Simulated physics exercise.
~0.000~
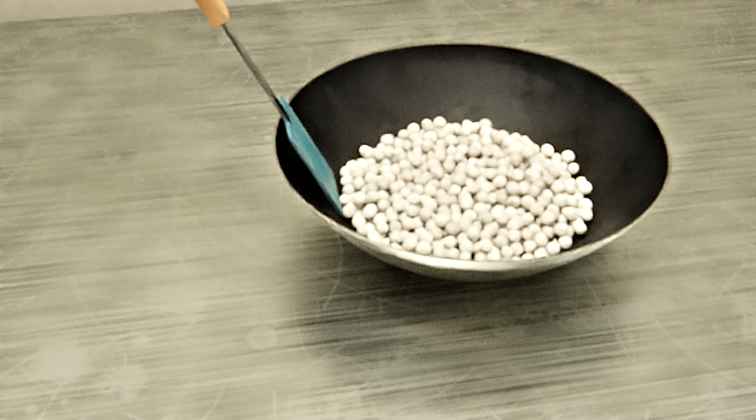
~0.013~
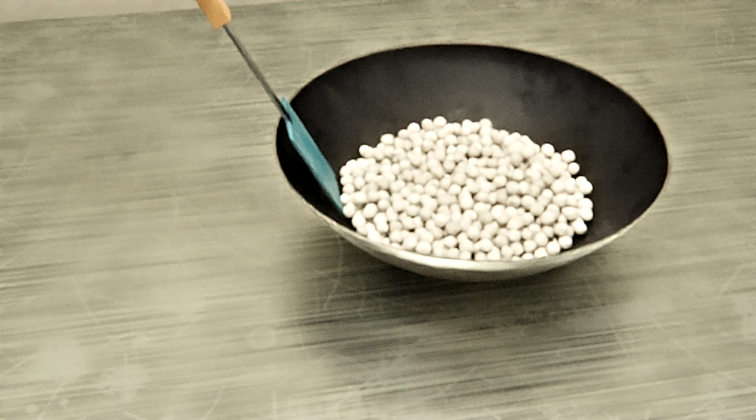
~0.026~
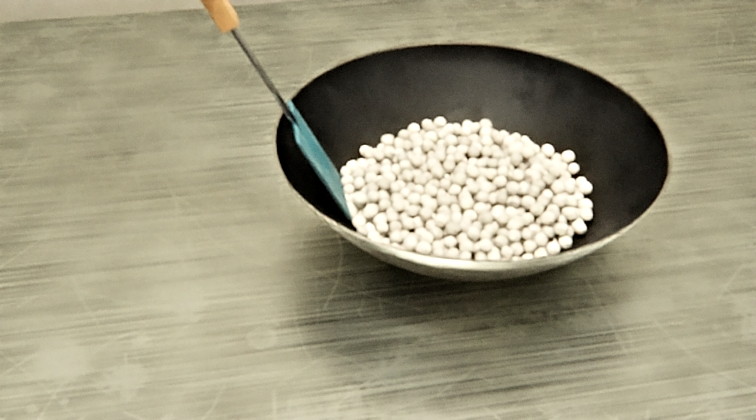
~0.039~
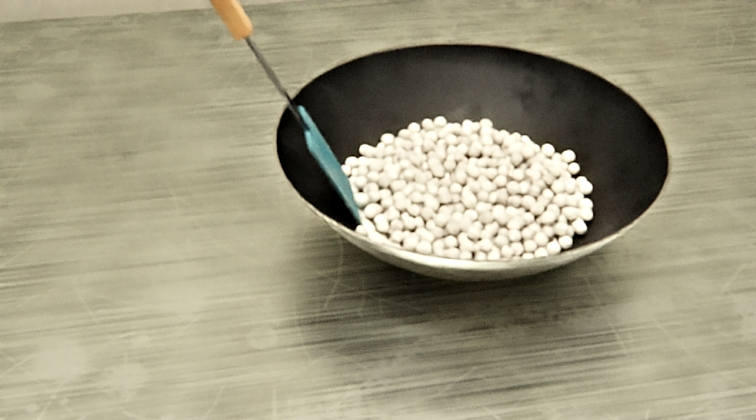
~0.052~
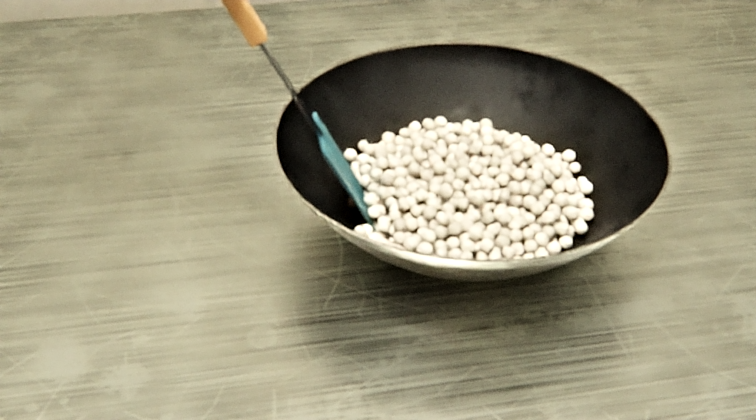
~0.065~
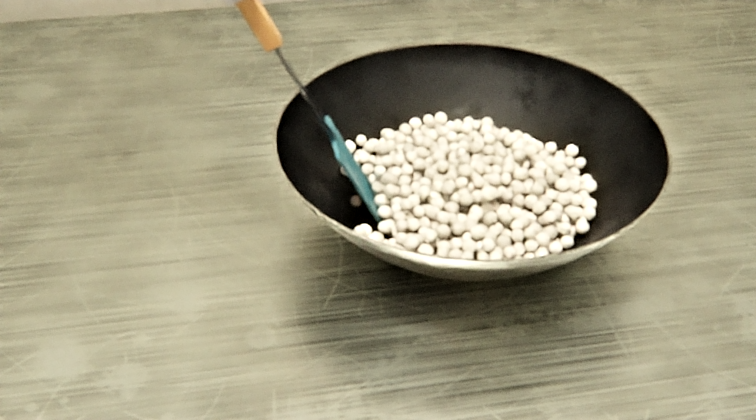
On a scratched grey surface, a blue spatula with a wooden handle rests against the left side of a dark wok of white beads, then slides slowly right into the pile's edge, nudging the nearest beads slightly.
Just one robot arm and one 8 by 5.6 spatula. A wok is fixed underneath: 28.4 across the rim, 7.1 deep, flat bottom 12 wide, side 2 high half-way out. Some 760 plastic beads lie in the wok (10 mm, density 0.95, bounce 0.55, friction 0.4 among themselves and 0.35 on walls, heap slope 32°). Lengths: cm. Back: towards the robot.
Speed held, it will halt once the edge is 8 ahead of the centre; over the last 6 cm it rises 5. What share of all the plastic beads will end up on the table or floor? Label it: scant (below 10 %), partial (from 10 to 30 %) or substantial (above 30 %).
Scant (below 10 %).
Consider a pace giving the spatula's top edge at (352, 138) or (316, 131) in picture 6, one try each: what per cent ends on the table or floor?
First try about 15 %, second try about 0 %.
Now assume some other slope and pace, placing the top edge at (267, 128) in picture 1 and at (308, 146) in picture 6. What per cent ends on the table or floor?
It works out to about 5 %, more or less.
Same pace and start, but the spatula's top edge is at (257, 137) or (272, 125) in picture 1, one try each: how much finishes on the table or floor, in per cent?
First try roughly 5 percent, second try roughly 5 percent.
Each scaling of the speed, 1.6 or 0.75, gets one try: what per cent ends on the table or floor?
Some 15 and 0 per cent.
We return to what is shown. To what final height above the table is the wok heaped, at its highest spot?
It reaches roughly 6.5 cm.
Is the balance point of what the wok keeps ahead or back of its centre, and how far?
Ahead, by about 3.0 cm.
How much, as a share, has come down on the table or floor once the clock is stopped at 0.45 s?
It comes to some 5 in a hundred.
After 0.14 s, sloping 64°, highest piece 5 above the table; 765 in the wok.
After 0.21 s, sloping 64°, highest piece 7 above the table; 765 in the wok.
After 0.45 s, sloping 64°, highest piece 8 above the table; 730 in the wok, 30 on the table or floor, 5 on the blade or in flight.
After 1.50 s, sloping 64°, highest piece 6 above the table; 729 in the wok, 36 on the table or floor.
In the end, 729 in the wok, 36 on the table or floor. That is 5 % on the table or floor.
